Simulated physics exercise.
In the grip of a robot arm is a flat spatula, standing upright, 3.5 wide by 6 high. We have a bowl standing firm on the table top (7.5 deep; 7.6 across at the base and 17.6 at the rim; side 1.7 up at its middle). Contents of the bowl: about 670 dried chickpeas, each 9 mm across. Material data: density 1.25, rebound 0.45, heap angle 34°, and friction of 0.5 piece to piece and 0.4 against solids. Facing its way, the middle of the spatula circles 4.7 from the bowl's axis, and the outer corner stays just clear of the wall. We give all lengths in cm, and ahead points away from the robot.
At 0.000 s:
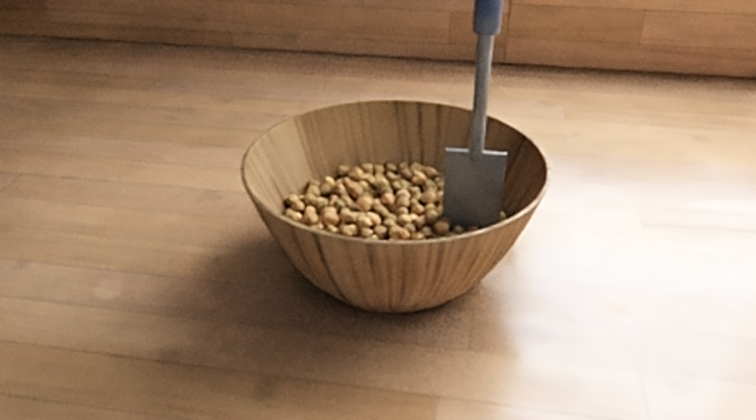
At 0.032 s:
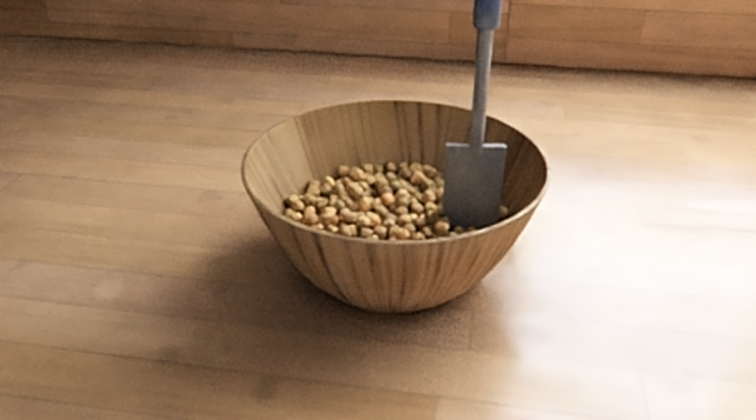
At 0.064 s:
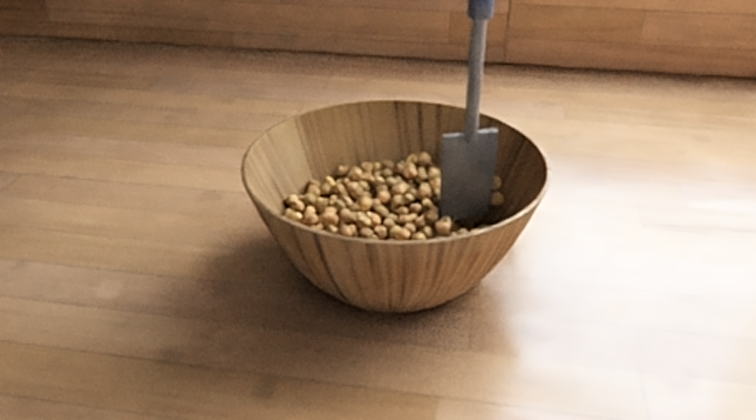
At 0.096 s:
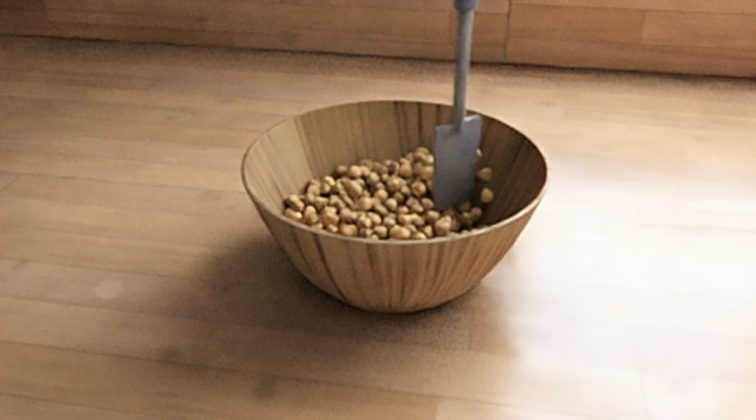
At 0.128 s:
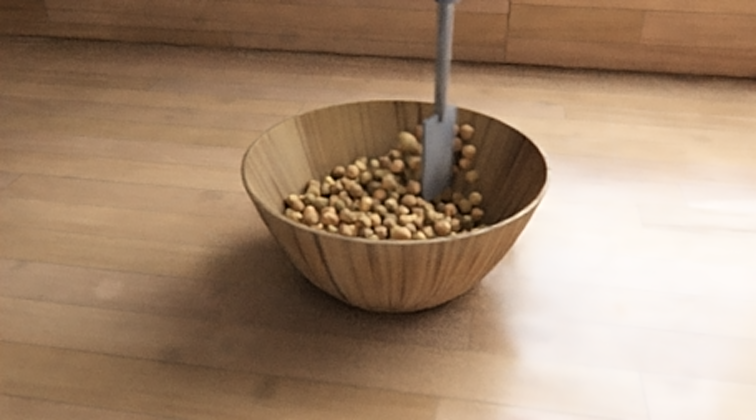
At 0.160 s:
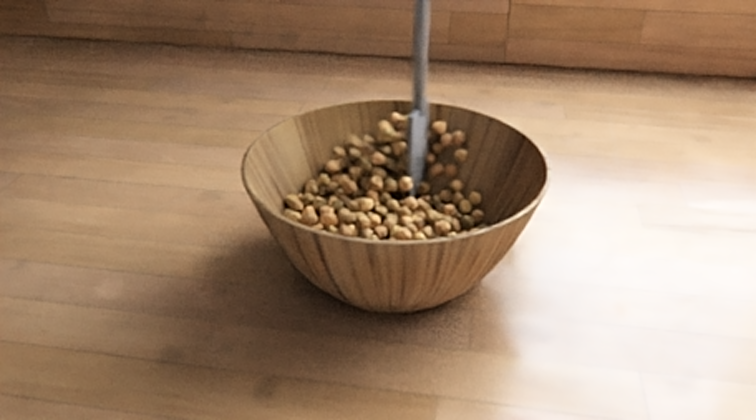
We see a spatula with a blue handle standing in a wooden bowl of chickpeas; it sweeps left and toward the back of the bowl, turning edge-on as chickpeas shift and pile up around its blade.
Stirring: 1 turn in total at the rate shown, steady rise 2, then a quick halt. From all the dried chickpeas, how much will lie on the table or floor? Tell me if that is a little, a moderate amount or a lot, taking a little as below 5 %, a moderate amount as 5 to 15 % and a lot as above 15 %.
A little, below 5 %.
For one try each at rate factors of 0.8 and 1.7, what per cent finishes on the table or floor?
I'd expect about 0 per cent, then about 10 per cent.
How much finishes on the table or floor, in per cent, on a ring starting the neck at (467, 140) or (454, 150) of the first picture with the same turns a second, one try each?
Close to 0 and 0 in a hundred.
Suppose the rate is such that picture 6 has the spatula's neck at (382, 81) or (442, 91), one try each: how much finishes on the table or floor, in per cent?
Some 5 and 0 per cent respectively.
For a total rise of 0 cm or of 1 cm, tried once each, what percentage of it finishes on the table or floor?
Some 5 and some 5 per cent.
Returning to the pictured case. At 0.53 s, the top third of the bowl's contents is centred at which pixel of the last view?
Centre, approx.: (410, 239).
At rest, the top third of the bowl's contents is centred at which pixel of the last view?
It is centred near (404, 226).
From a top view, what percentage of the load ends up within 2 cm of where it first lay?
Near 65 % of the pieces.
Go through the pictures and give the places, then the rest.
Spatula neck at (478, 127), 0° round; upper third of the load around (389, 219), from x 290 to 500, top at y 170; 674 in the bowl, in the first frame.
Spatula neck at (478, 121), 7° round; upper third of the load around (390, 217), from x 290 to 500, top at y 170, in the second frame.
Spatula neck at (472, 110), 25° round; upper third of the load around (395, 210), from x 290 to 500, top at y 160, in the third frame.
Spatula neck at (459, 99), 44° round; upper third of the load around (393, 206), from x 290 to 495, top at y 140, in the fourth frame.
Spatula neck at (441, 91), 62° round; upper third of the load around (391, 205), from x 290 to 495, top at y 125, in the fifth frame.
Spatula neck at (419, 85), 81° round; upper third of the load around (379, 200), from x 290 to 495, top at y 110; 674 in the bowl, in the sixth frame.
By 0.35 s, 188° round, highest piece 9 above the table; 673 in the bowl, 1 in flight or on the tool.
By 0.53 s, 295° round, highest piece 8 above the table; 671 in the bowl, 3 on the table or floor.
By 0.82 s, 0° round, highest piece 6 above the table; 671 in the bowl, 3 on the table or floor.
By 1.52 s, 0° round, highest piece 6 above the table; 671 in the bowl, 3 on the table or floor.
Final count, 671 in the bowl, 3 on the table or floor. That is 0 % on the table or floor.
